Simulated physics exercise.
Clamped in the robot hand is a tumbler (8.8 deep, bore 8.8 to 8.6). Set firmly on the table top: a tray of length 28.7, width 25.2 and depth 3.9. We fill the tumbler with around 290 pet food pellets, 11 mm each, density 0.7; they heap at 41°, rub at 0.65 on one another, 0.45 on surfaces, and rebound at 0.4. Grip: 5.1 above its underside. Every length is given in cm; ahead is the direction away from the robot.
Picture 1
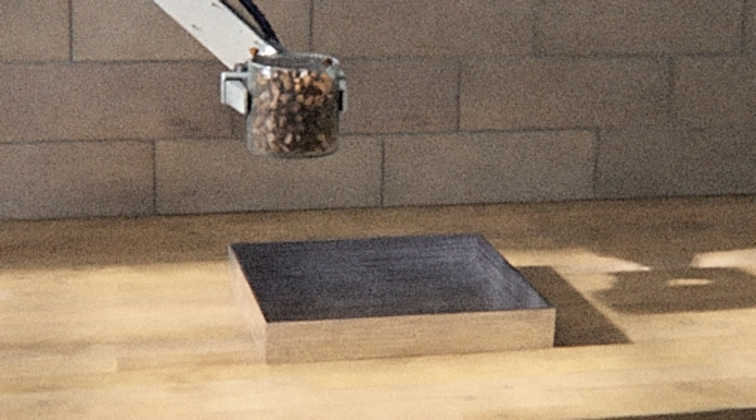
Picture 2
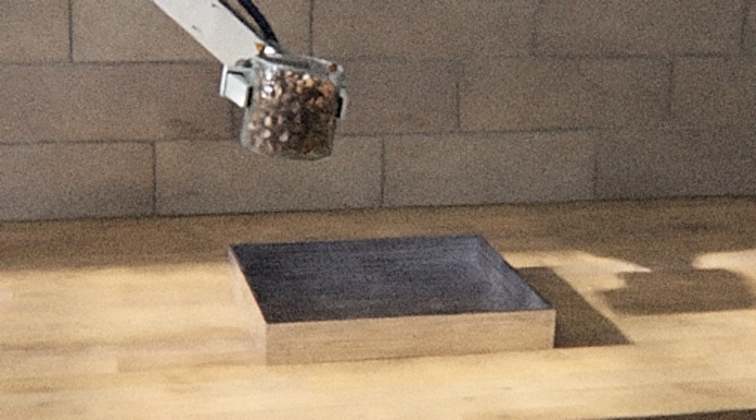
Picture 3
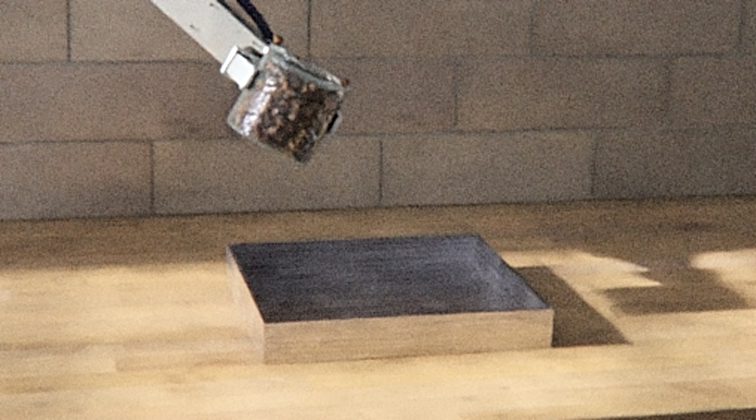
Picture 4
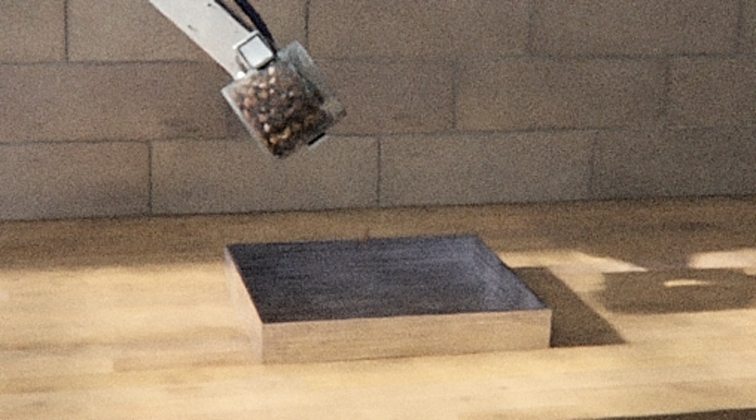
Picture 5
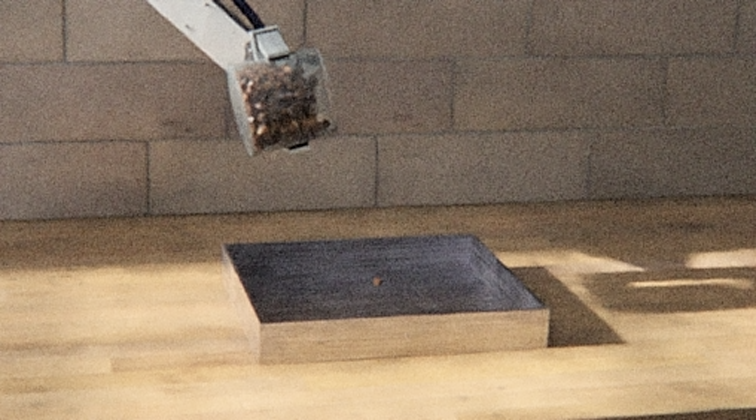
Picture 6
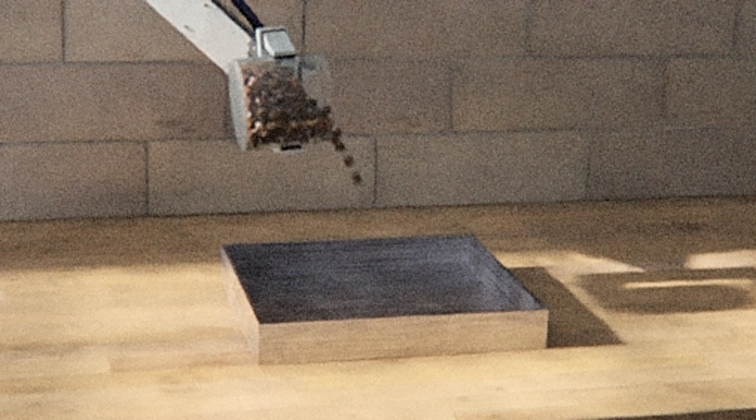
Glass tumbler of brown pellets tilting to the right in a robot arm's grip, a few pellets dropping above a dark-lined wooden tray.
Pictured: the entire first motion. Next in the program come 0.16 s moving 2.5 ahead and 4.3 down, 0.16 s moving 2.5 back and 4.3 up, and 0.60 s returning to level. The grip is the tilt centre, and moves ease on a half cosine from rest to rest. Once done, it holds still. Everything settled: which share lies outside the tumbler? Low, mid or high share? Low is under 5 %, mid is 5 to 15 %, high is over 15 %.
A mid share.
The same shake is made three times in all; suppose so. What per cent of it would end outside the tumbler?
About 15 per cent in that case.
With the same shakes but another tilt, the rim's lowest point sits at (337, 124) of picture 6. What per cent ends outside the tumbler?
Roughly 0 per cent.
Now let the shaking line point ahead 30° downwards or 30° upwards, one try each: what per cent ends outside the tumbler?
First try some 20 %, second try some 45 %.
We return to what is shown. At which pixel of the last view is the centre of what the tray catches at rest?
(373, 305).
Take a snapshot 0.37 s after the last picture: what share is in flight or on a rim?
Around 3 per cent of the load.
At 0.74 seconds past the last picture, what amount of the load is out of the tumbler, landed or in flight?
Share gone by then: Near 10 %.
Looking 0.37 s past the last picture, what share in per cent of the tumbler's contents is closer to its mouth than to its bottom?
Near 35 in a hundred.
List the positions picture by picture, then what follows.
Tumbler middle at (293, 106), level; upper third of the load around (294, 95), from x 255 to 330, top at y 50; 294 in the tumbler, in the first frame.
Tumbler middle at (292, 107), tilted 8° forward; upper third of the load around (290, 95), from x 250 to 335, top at y 45, in the second frame.
Tumbler middle at (288, 106), tilted 29° forward; upper third of the load around (281, 94), from x 240 to 345, top at y 40, in the third frame.
Tumbler middle at (284, 104), tilted 56° forward; upper third of the load around (274, 89), from x 235 to 365, top at y 65; 293 in the tumbler, 1 in flight or on a rim, in the fourth frame.
Tumbler middle at (281, 102), tilted 77° forward; upper third of the load around (269, 83), from x 235 to 380, top at y 65; 293 in the tumbler, 1 in the tray, in the fifth frame.
Tumbler middle at (280, 101), tilted 85° forward; upper third of the load around (265, 84), from x 240 to 385, top at y 65; 288 in the tumbler, 1 in the tray, 5 in flight or on a rim, in the sixth frame.
Then, 0.37 s later, tilted 84° forward, highest piece 26 above the table; 272 in the tumbler, 12 in the tray, 10 in flight or on a rim.
Then, 0.74 s later, tilted 18° forward, highest piece 26 above the table; 269 in the tumbler, 25 in the tray.
Then, 1.12 s later, level, highest piece 27 above the table; 269 in the tumbler, 25 in the tray.
Then, 2.17 s later, level, highest piece 27 above the table; 269 in the tumbler, 25 in the tray.
At rest, 269 in the tumbler, 25 in the tray. That is 9 % outside the tumbler.
